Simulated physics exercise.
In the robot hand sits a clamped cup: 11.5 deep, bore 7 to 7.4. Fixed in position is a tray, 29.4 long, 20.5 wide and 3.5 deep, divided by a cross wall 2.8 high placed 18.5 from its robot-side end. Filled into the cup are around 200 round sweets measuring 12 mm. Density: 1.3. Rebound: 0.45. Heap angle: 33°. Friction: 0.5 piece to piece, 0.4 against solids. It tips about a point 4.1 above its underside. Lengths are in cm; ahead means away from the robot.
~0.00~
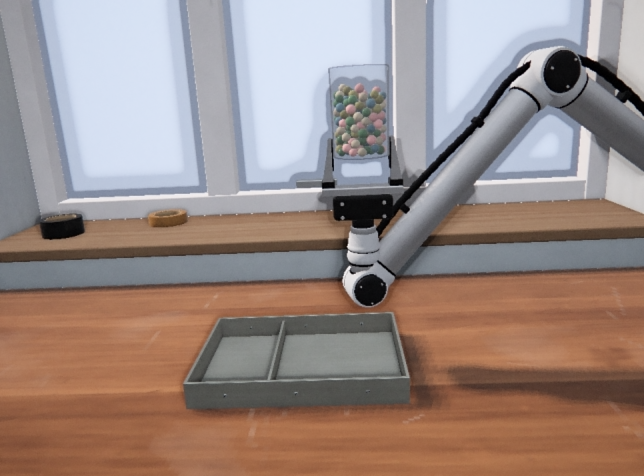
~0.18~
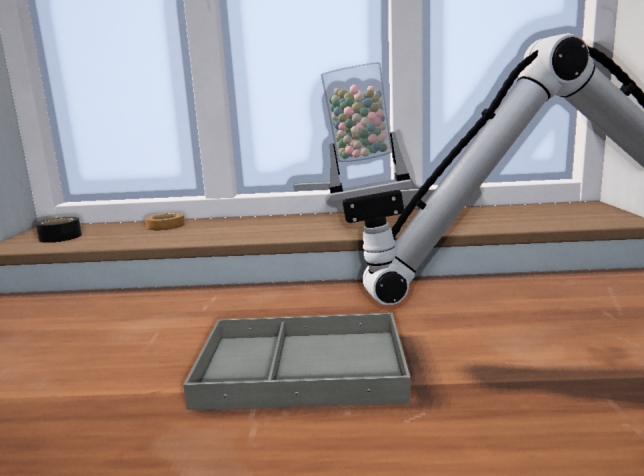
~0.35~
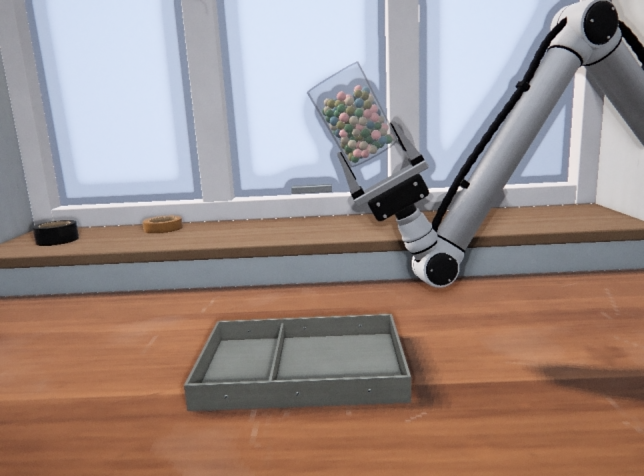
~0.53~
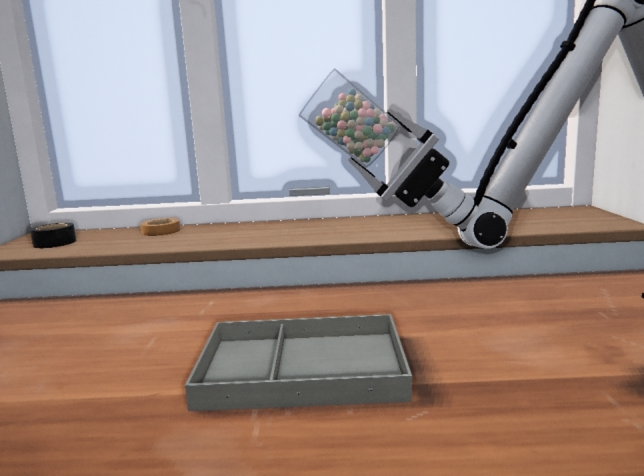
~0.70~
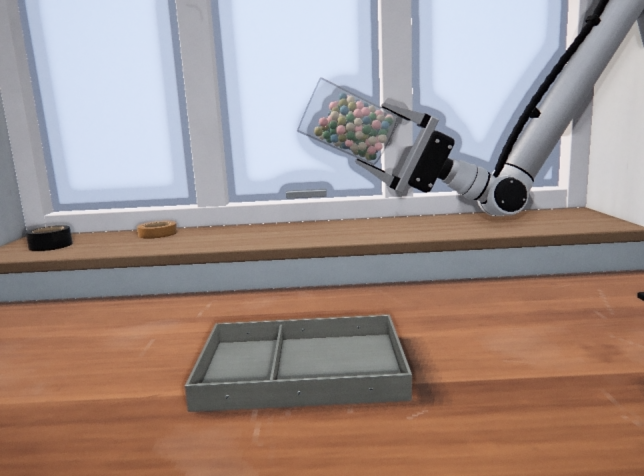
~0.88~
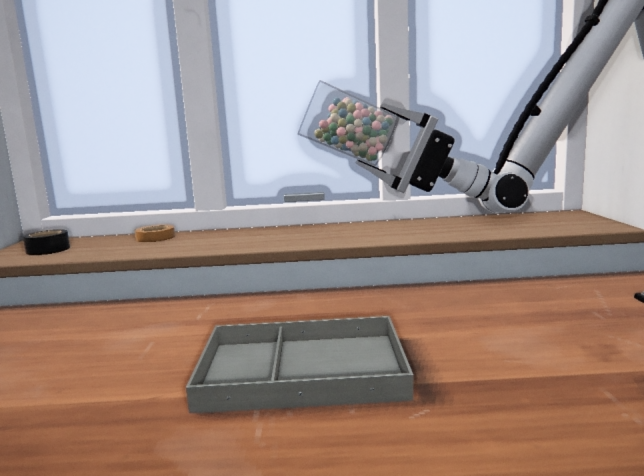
A white and grey robot arm reaches in from the right over a wooden table before tall pale windows, seen from the front and slightly above. It grips a clear cup of pink, green and orange balls above a grey divided tray, with a black ring and a tan ring on the ledge at left. The arm tilts the cup steadily leftward, slowing near the end, while the view drifts very slightly.
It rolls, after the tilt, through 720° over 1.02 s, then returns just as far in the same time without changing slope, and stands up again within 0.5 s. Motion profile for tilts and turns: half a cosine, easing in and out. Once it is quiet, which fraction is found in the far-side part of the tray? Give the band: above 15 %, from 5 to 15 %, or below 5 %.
It is below 5 %.
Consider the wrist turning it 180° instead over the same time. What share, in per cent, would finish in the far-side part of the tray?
Then about 0 per cent.
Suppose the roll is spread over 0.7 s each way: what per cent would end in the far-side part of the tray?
Then roughly 0 per cent.
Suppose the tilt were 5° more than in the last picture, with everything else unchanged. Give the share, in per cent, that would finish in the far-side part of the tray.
Roughly 5 per cent then.
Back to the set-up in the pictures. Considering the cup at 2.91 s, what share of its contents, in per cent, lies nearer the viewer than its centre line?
Near enough 45 in a hundred.
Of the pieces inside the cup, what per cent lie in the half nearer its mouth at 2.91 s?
Mouth-half share: Approx. 35 in a hundred.
By 1.90 s, tipped 64°, highest piece 40 above the table; 197 in the cup.
By 2.91 s, tipped 64°, highest piece 40 above the table; 196 in the cup, 1 in the far-side part.
By 3.62 s, upright, highest piece 41 above the table; 196 in the cup, 1 in the far-side part.
By 4.32 s, upright, highest piece 41 above the table; 196 in the cup, 1 in the far-side part.
Final count, 196 in the cup, 1 in the far-side part. That is 1 % in the far-side part of the tray.
